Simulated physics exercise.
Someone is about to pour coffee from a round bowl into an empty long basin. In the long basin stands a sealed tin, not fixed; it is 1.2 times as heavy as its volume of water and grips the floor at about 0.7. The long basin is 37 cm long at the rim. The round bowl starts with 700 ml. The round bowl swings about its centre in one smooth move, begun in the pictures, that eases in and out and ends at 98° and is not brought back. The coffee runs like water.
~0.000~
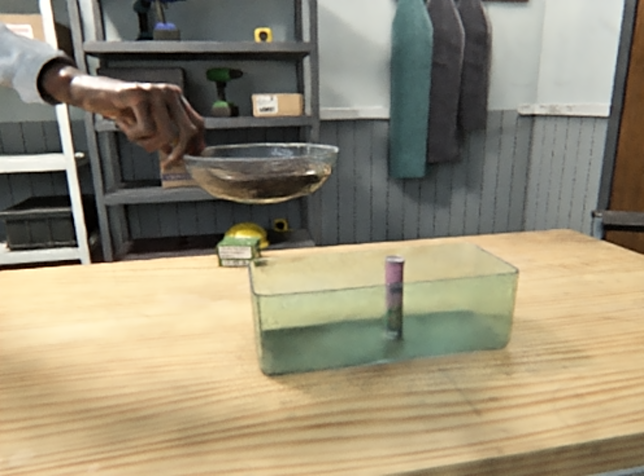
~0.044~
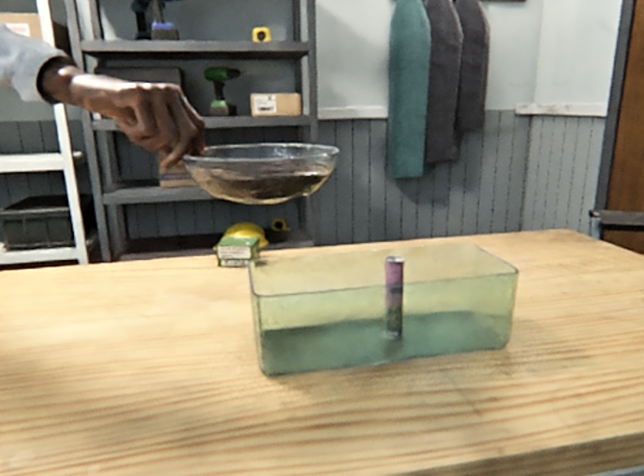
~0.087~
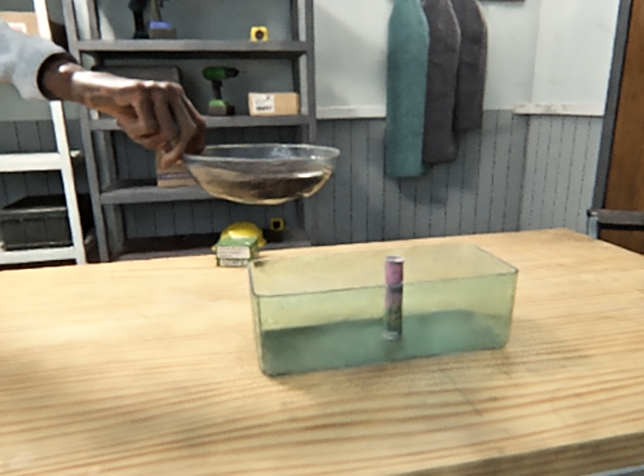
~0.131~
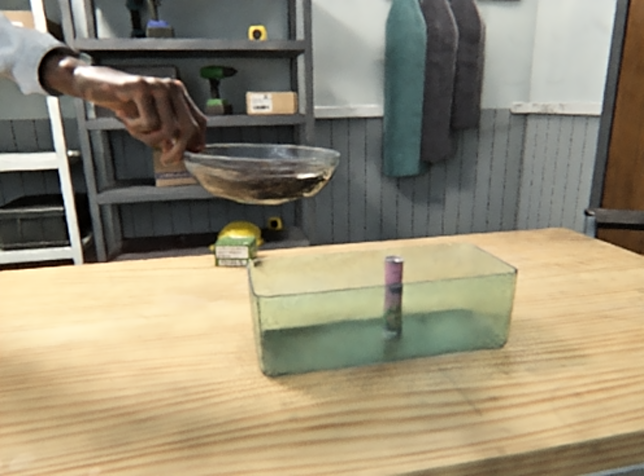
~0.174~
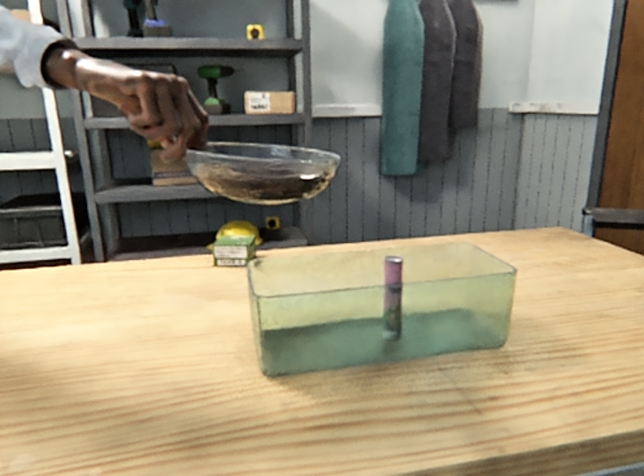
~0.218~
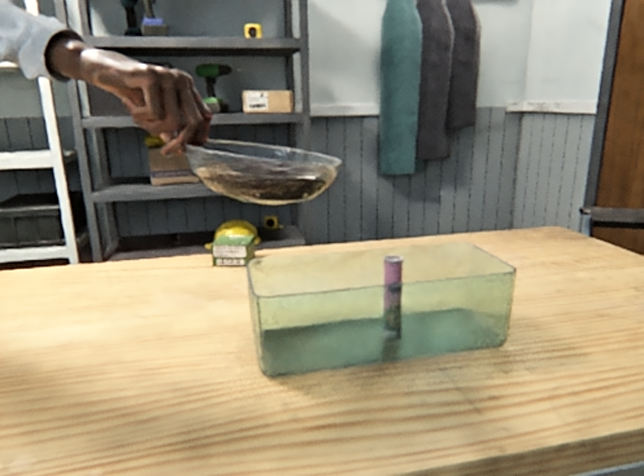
In a workshop, a hand holding a round glass bowl of coffee slowly tilts it slightly rightward above a long clear basin.
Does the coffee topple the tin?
It keeps standing.
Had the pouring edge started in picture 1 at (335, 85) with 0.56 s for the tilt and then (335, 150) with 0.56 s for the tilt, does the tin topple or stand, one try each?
First it goes over; then it topples.
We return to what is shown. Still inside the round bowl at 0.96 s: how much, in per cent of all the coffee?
Near 1 in a hundred.
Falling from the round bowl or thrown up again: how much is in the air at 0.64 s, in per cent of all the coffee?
Some 44 per cent.
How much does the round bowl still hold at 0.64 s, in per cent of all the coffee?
Near 34 in a hundred.
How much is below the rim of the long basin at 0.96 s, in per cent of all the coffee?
Near 96 in a hundred.
Then, 0.64 s in, the tilt is 59° and 34 per cent is still to pour; the tin stands where it began.
Then, 0.96 s in, the tilt is 92° and 1 per cent is still to pour; the tin stands where it began.
Then, 1.28 s in, the tilt is 98° and 0 per cent is still to pour; the tin stands where it began.
Then, 1.64 s in, the tilt is 98° and 0 per cent is still to pour; the tin stands where it began.
Finally, the tin stands where it began.
